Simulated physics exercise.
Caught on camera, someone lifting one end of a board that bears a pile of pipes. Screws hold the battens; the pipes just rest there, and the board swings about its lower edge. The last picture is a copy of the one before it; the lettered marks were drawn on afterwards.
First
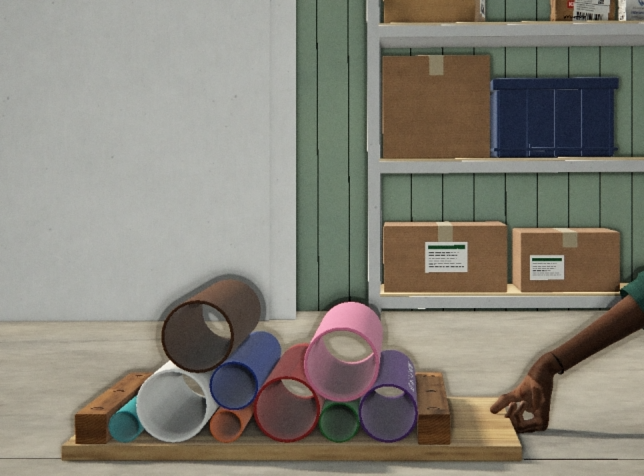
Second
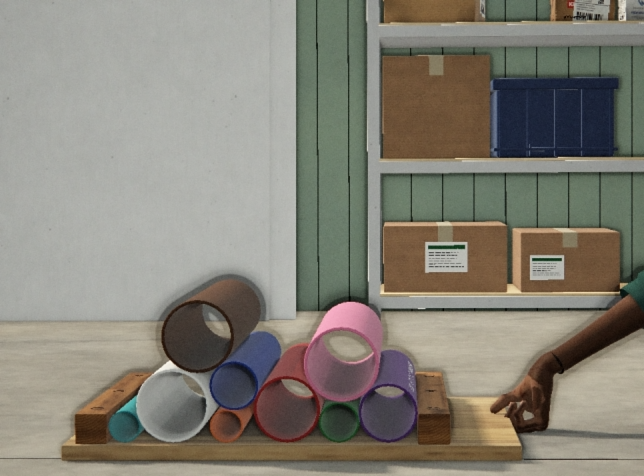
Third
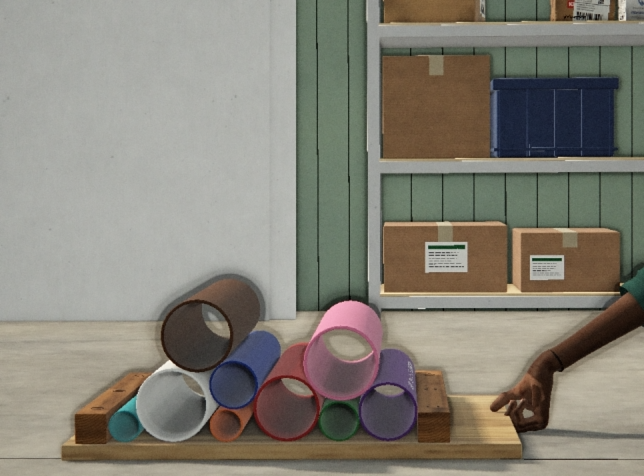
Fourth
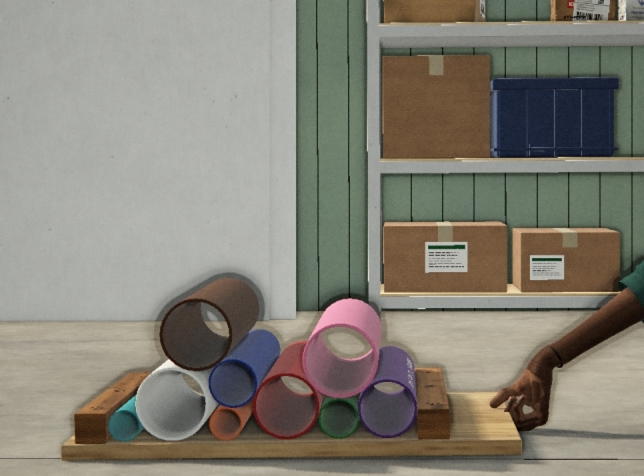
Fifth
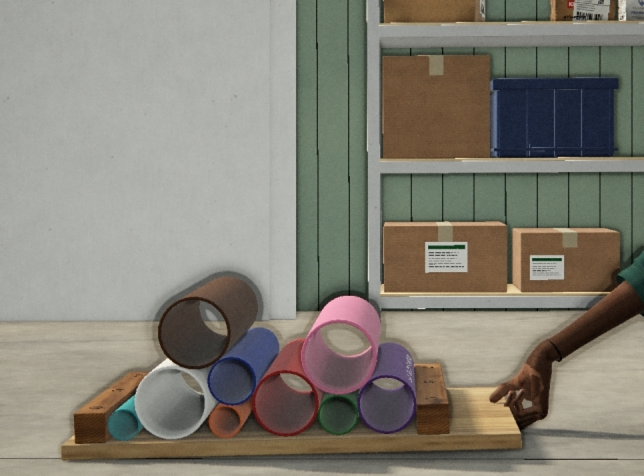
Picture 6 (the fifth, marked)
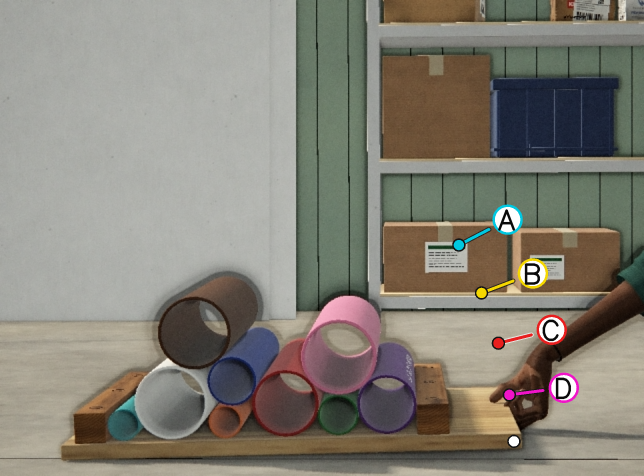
At first, a stack of colorful pipes rests between two wooden blocks on a nearly level board, with a hand gripping the board's right end. The hand then raises that end very slightly, tilting the board a little, while the pipes stay stacked and barely shift with it.
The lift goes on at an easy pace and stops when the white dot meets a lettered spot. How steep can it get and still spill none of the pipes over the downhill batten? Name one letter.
At most to C.
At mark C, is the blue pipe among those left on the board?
Yes.
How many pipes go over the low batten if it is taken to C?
The count is none.
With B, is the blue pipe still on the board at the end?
Yes.
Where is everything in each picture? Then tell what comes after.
The first frame shows white pipe (173, 405); red pipe (287, 409).
The second frame shows red pipe (287, 409); green pipe (339, 422).
The third frame shows board (301, 411); purple pipe (388, 411); pink pipe (341, 363).
The fourth frame shows board (300, 409); white pipe (173, 404).
The fifth frame shows board (300, 406); white pipe (172, 402).
On the marked copy, A at (459, 245); B at (481, 293); C at (498, 343); D at (510, 395); the white dot at (514, 442).
Following C. Soon after the start, board at 12°.
Later, board at 14°.
In the end, board at 14°, none over the low batten.
As for the rest, A one over the low batten (brown); B one over the low batten (brown); D none over the low batten.
